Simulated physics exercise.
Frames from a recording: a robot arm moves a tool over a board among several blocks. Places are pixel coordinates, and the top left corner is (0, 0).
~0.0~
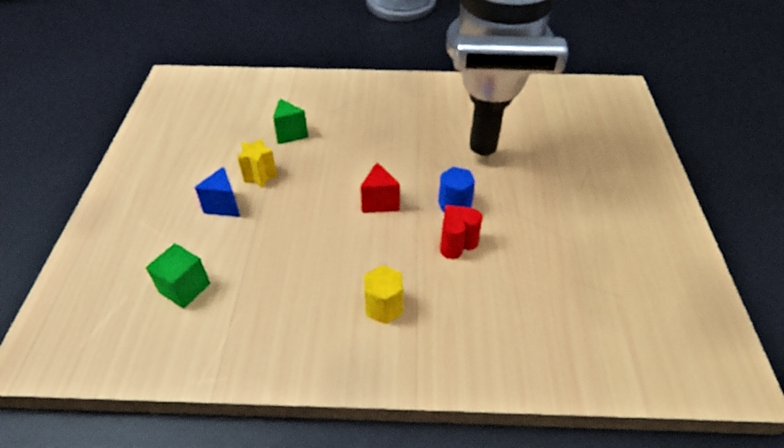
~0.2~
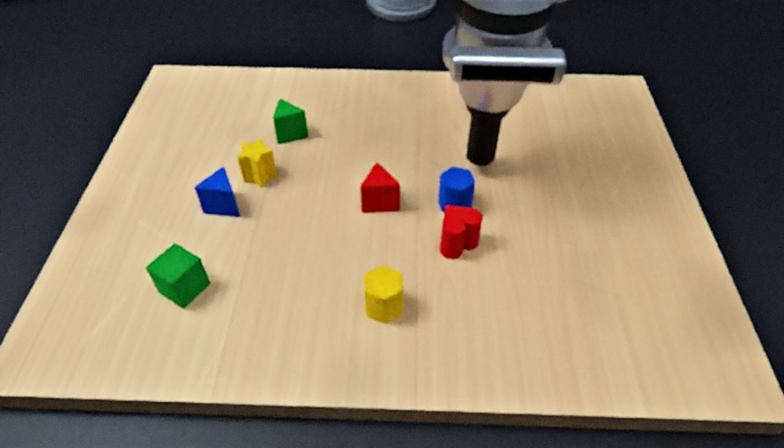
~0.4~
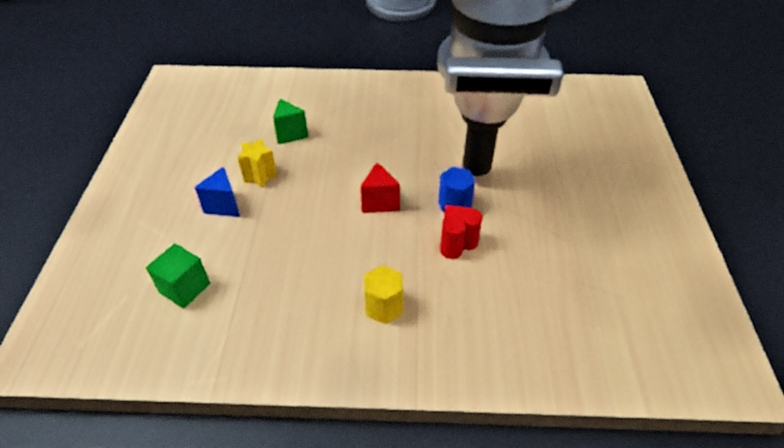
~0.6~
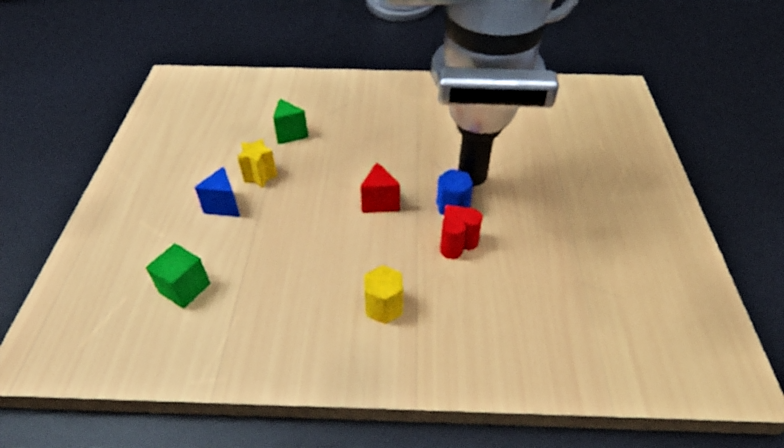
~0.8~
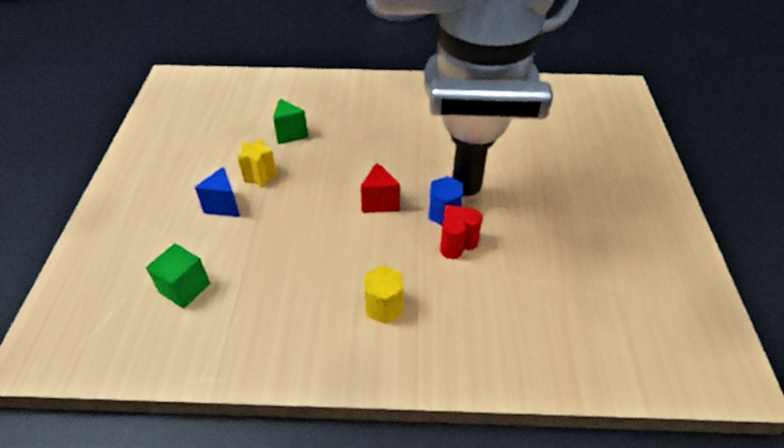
A pale wooden board on a dark surface is seen from above at an angle, and the view stays still. Green, yellow and blue blocks sit toward the left, a red triangular block near the middle, a blue hexagon and red heart right of it, and a yellow block below. From the upper right, a robot arm moves its black tool slightly down and left, then nudges the blue hexagon a little left.
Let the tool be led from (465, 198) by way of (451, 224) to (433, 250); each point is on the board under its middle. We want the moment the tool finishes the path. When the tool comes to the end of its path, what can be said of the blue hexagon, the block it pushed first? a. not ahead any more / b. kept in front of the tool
Letter a.
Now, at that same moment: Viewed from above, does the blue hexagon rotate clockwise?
That would be a yes.
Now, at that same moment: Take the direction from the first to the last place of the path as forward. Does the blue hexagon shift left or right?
Sideways, to the right.
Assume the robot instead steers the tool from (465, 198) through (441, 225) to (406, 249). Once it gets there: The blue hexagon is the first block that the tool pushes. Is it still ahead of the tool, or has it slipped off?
Held in front.
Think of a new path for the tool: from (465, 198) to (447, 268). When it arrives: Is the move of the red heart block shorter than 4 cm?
No - that is not the case.
The first path, step by step. Halfway along, tool (452, 213); blue hexagon (422, 205), turned 50° clockwise; red heart block (460, 222), turned 20° anticlockwise.
At the end, tool (434, 239); red triangular block in place; blue hexagon (405, 212), turned 80° clockwise; red heart block (459, 244), turned 50° anticlockwise.
